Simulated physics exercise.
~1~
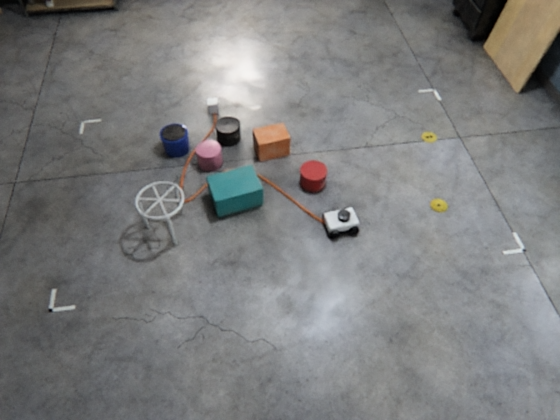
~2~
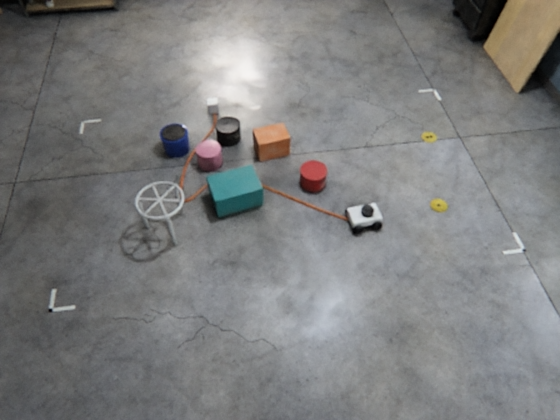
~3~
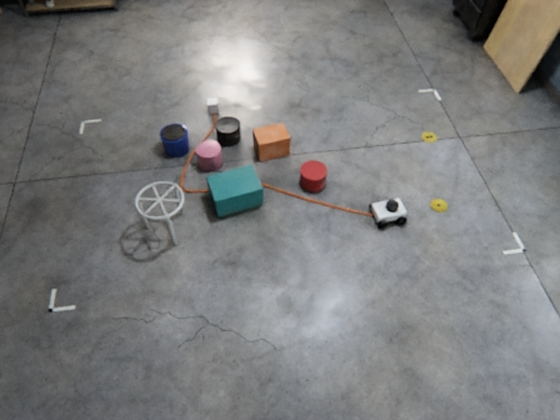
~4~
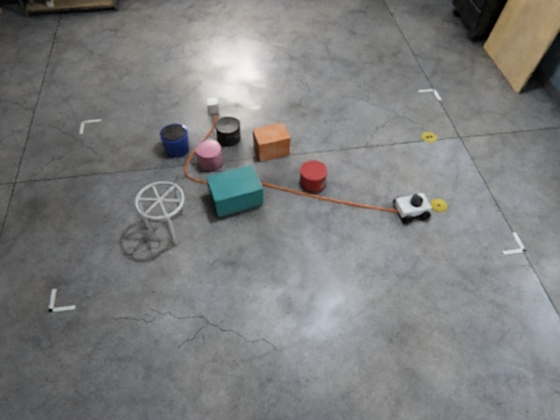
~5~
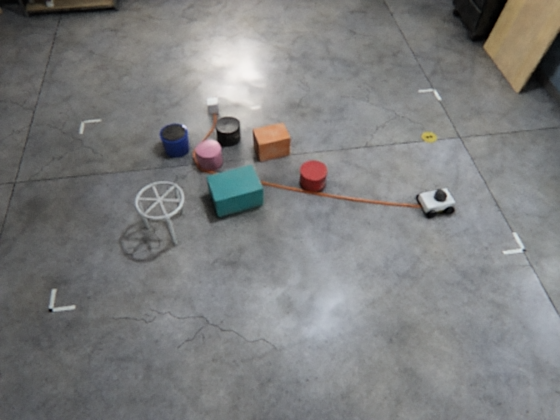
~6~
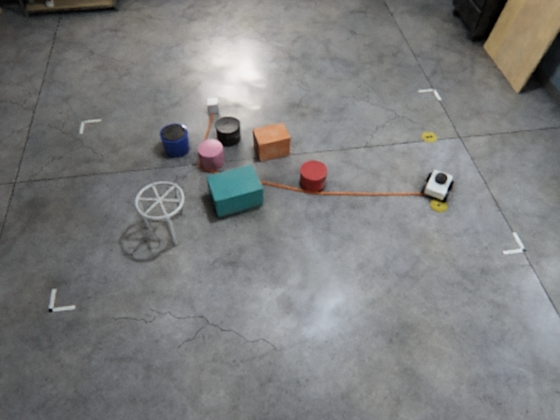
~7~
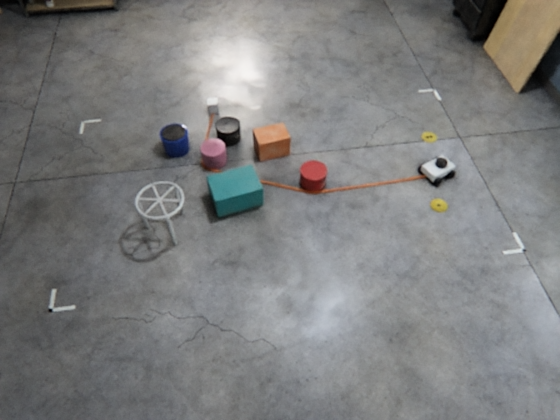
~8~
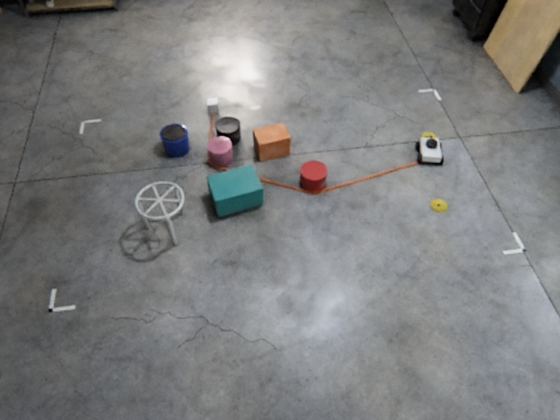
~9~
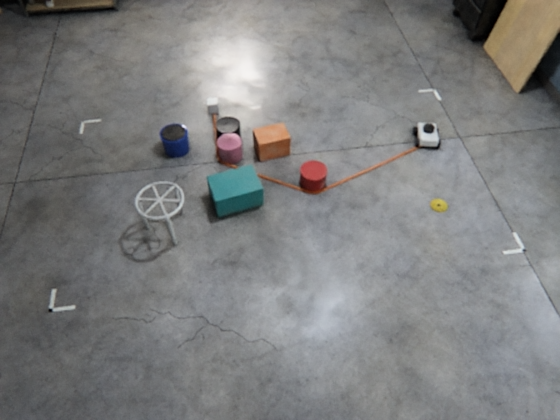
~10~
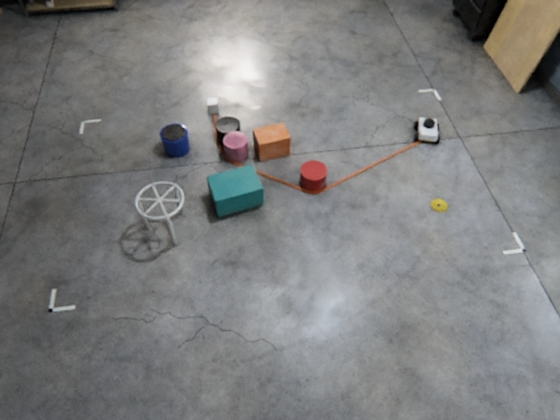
A workshop floor of grey concrete, marked with white tape corners, is seen from a high, fixed viewpoint. A blue pot, a black bin, a pink tub and an orange crate sit left of the upper centre, with a white stool and teal crate below and a red bin to the right. A small white cart pulls an orange lead rightward to the nearer yellow mark, then turns and heads up toward the farther one. The lead tightens and bends around the red bin, and the pink tub slides right, ending in front of the black bin as the cart stops at the far mark.
